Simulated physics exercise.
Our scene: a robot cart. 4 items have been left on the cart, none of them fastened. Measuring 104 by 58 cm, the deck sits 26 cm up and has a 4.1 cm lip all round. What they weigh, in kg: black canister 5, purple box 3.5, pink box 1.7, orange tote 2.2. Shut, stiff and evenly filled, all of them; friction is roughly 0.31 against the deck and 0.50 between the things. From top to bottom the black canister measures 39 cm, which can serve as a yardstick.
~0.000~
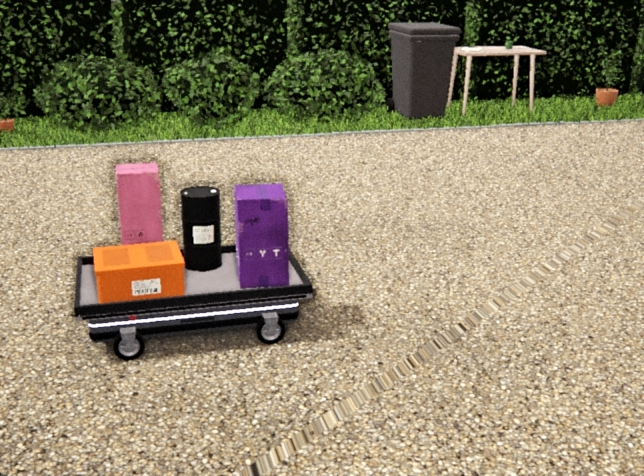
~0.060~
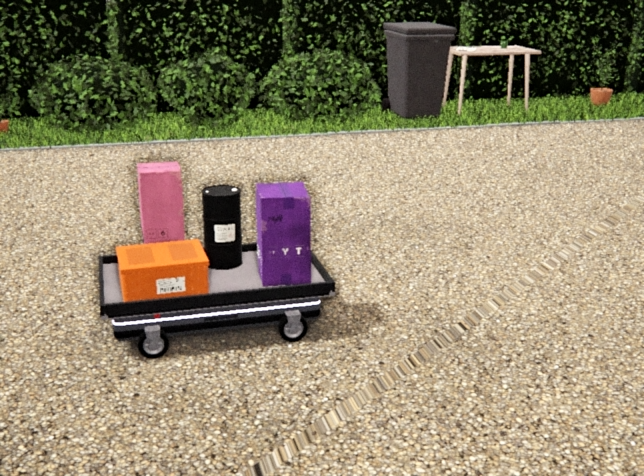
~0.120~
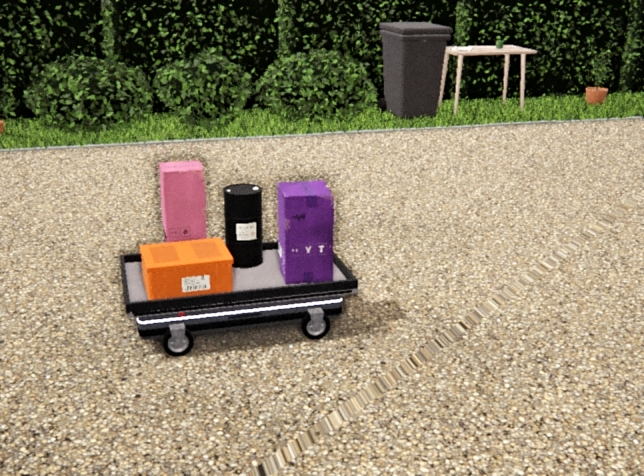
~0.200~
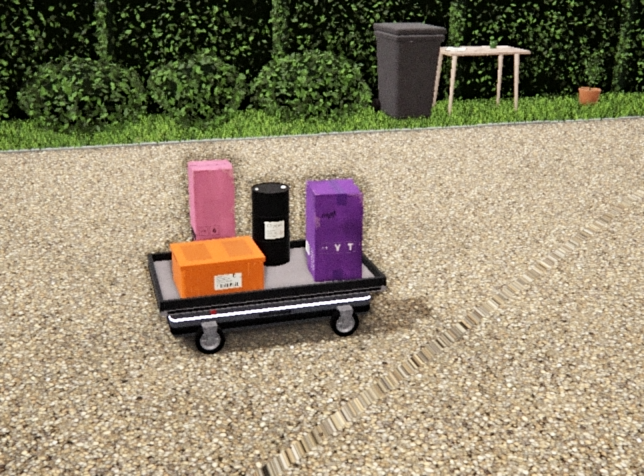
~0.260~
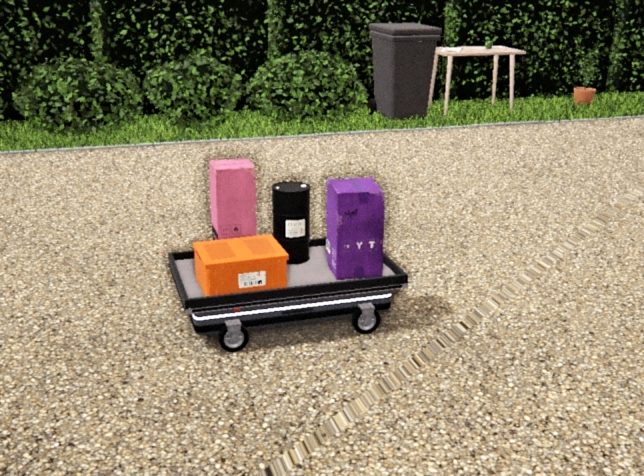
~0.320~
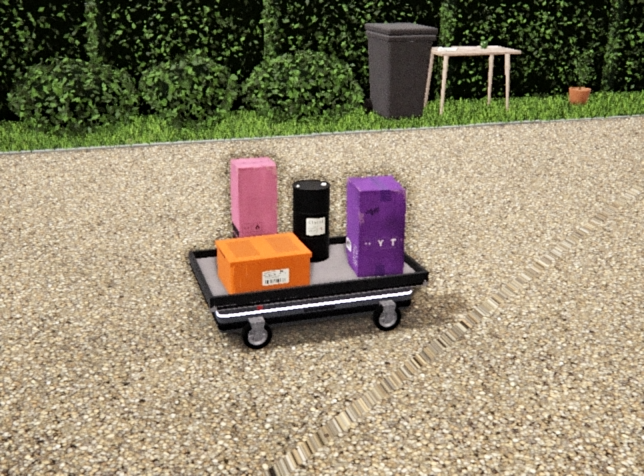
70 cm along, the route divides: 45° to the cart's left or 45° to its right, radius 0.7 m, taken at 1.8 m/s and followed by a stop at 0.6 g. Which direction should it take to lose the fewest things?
Left.
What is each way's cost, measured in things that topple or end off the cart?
Turning left 2, turning right 3.
Turning left. Around 0.62 s, cart 112 cm along, turned 22°; purple box at 18° to upright near (456, 203); black canister shifted 13 cm near (397, 208); pink box shifted 4 cm.
Around 1.02 s, cart 176 cm along, turned 45°; purple box now off the cart; black canister at 8° to upright near (426, 176); pink box shifted 7 cm.
Around 1.32 s, cart 183 cm along, turned 45°, stopped; black canister at 67° to upright near (425, 167); pink box shifted 24 cm; orange tote shifted 19 cm.
Finally (3.2 s), off the cart, purple box; on their side or leaning hard on the cart, black canister; not toppled but over 10 cm from the start, pink box and orange tote. In the last view, purple box near (565, 198).
Turning right instead, black canister, purple box and pink box tipped over or off the cart, 3 of 4 in all.
